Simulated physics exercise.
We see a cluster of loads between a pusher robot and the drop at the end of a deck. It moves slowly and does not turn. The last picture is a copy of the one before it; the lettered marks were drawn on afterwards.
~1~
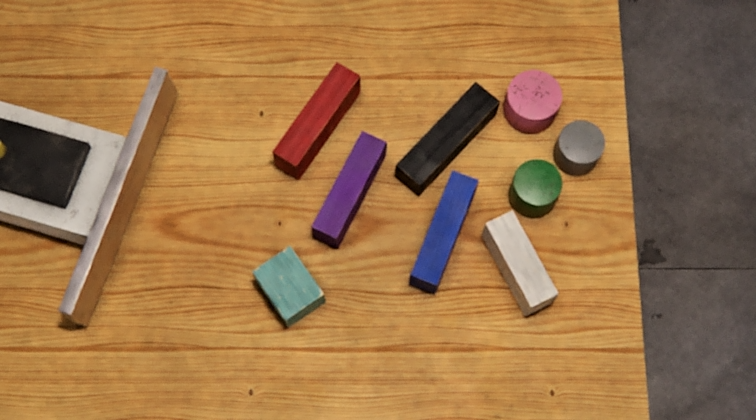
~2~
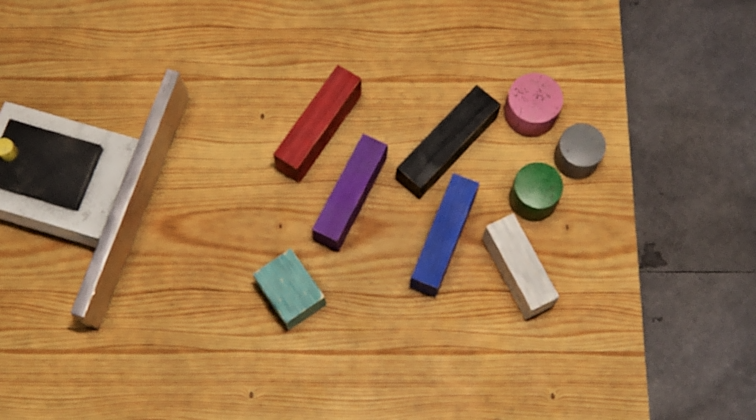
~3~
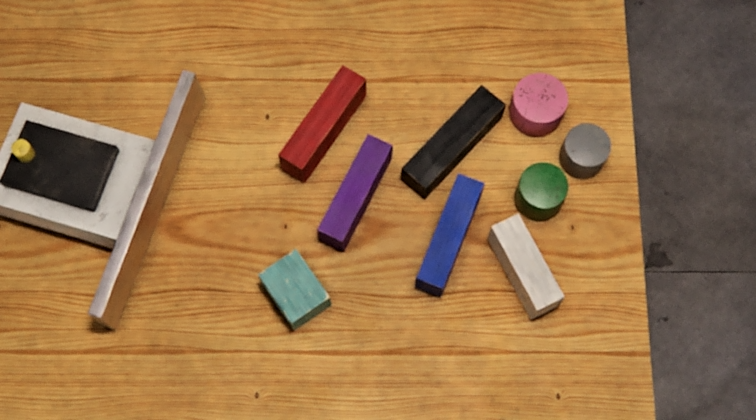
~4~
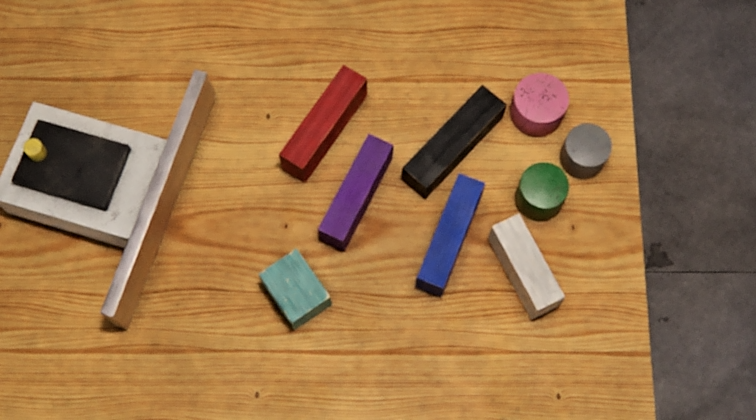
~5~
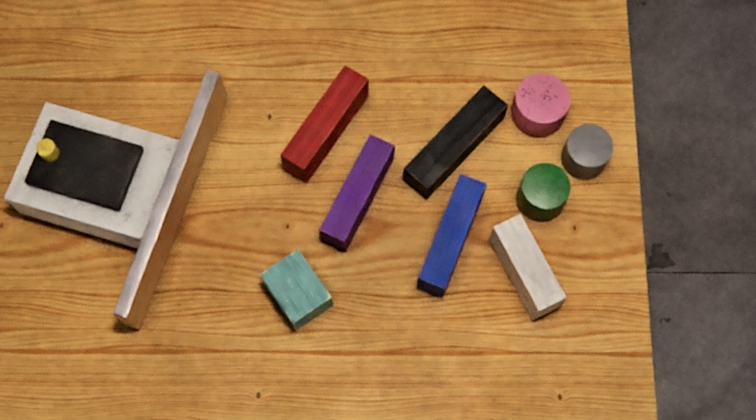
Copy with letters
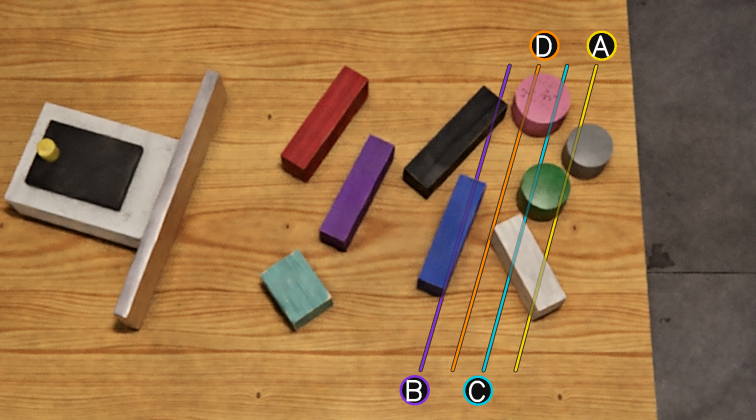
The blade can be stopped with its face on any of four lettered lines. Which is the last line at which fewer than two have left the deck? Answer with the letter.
D is the last line within the limit.
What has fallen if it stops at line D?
It is the pink canister.
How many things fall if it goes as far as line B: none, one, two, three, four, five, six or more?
The count is none.
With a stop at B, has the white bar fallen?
By then, no.
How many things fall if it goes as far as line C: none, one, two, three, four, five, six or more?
Three.
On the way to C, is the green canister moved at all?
Yes.
On the copy, A at (558, 211); B at (467, 211); C at (528, 211); D at (498, 211).
On D. First, robot (208, 167); turquoise crate (305, 292); red stick (337, 127).
Then, robot (325, 168); pink canister (556, 110); white bar (538, 276).
Finally, robot (418, 168); pink canister over the edge; grey canister (632, 165); one fallen.
By contrast, A drops four; B is within the limit but short; C drops three.
